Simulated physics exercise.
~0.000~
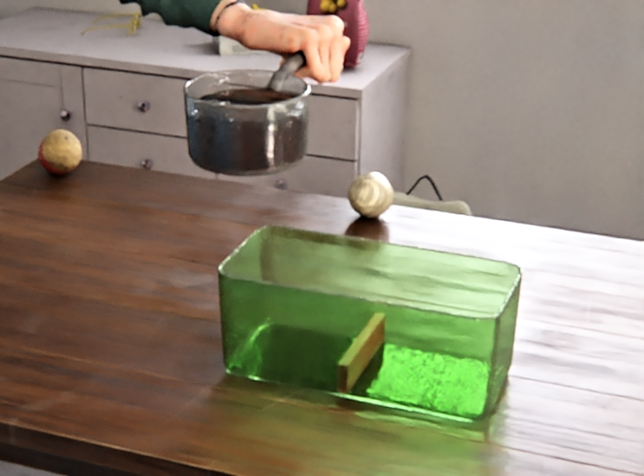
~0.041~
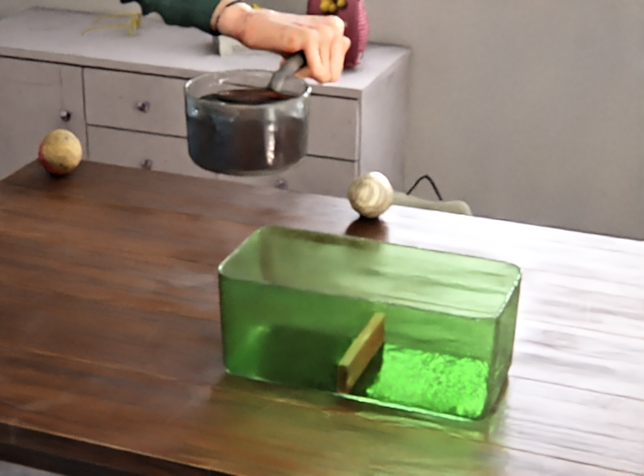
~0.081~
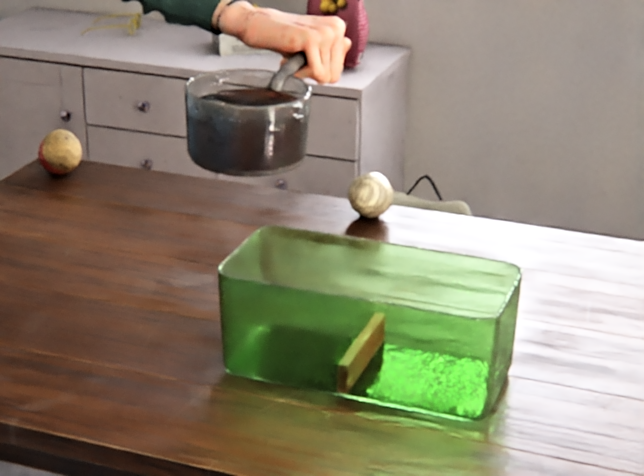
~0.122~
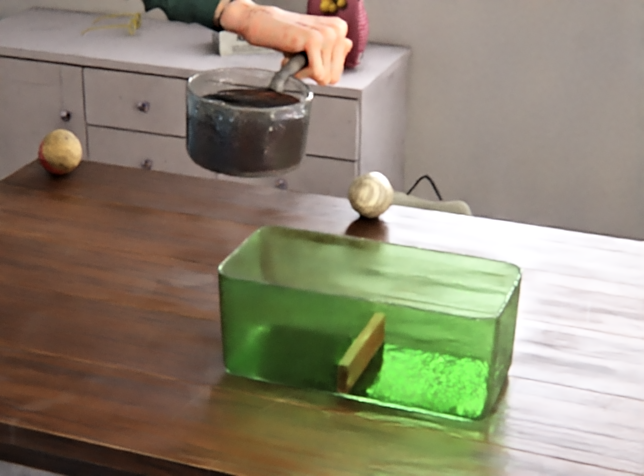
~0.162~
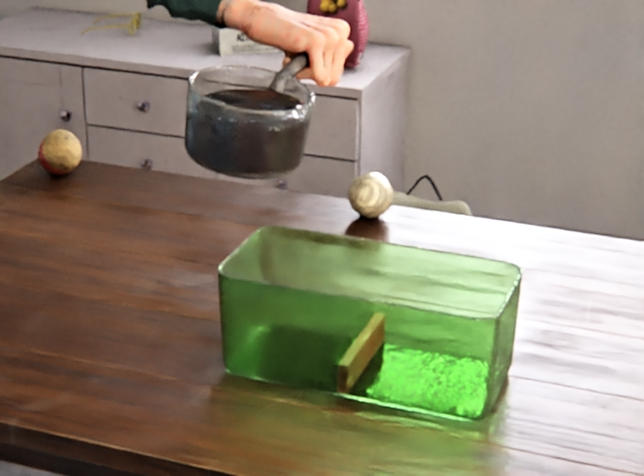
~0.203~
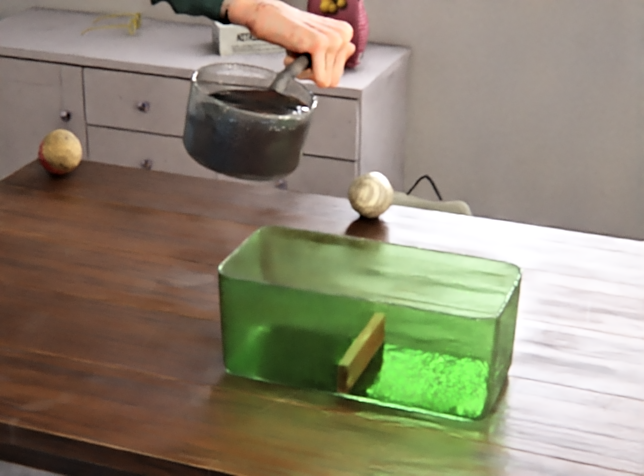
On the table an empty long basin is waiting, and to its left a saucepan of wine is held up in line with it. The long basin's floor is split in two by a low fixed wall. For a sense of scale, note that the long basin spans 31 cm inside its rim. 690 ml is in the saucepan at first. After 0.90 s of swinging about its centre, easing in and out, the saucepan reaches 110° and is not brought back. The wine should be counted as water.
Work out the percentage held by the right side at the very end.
I would put it at 49 per cent.
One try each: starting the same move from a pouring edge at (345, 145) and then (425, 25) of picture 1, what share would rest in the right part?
Respectively about 70 and 55 percent.
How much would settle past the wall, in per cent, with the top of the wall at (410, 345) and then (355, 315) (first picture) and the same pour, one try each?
In order, 10 and 55 per cent.
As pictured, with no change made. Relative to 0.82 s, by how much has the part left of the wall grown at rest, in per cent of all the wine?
Around 18 per cent.
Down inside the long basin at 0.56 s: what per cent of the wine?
Around 7 percent.
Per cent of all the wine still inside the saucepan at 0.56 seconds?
60 %.
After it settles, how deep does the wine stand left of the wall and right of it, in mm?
I'd say close to 18 mm on the left, close to 16 mm on the right.
By 0.56 s the tilt is 76° and 59 per cent is still to pour, 5 is left of the wall and 3 right of it.
By 0.82 s the tilt is 108° and 9 per cent is still to pour, 31 is left of the wall and 48 right of it.
By 1.10 s the tilt is 110° and 0 per cent is still to pour, 50 is left of the wall and 48 right of it.
By 1.40 s the tilt is 110° and 0 per cent is still to pour, 50 is left of the wall and 49 right of it.
At rest 50 per cent lies left of the wall, 49 right of it and 1 outside.
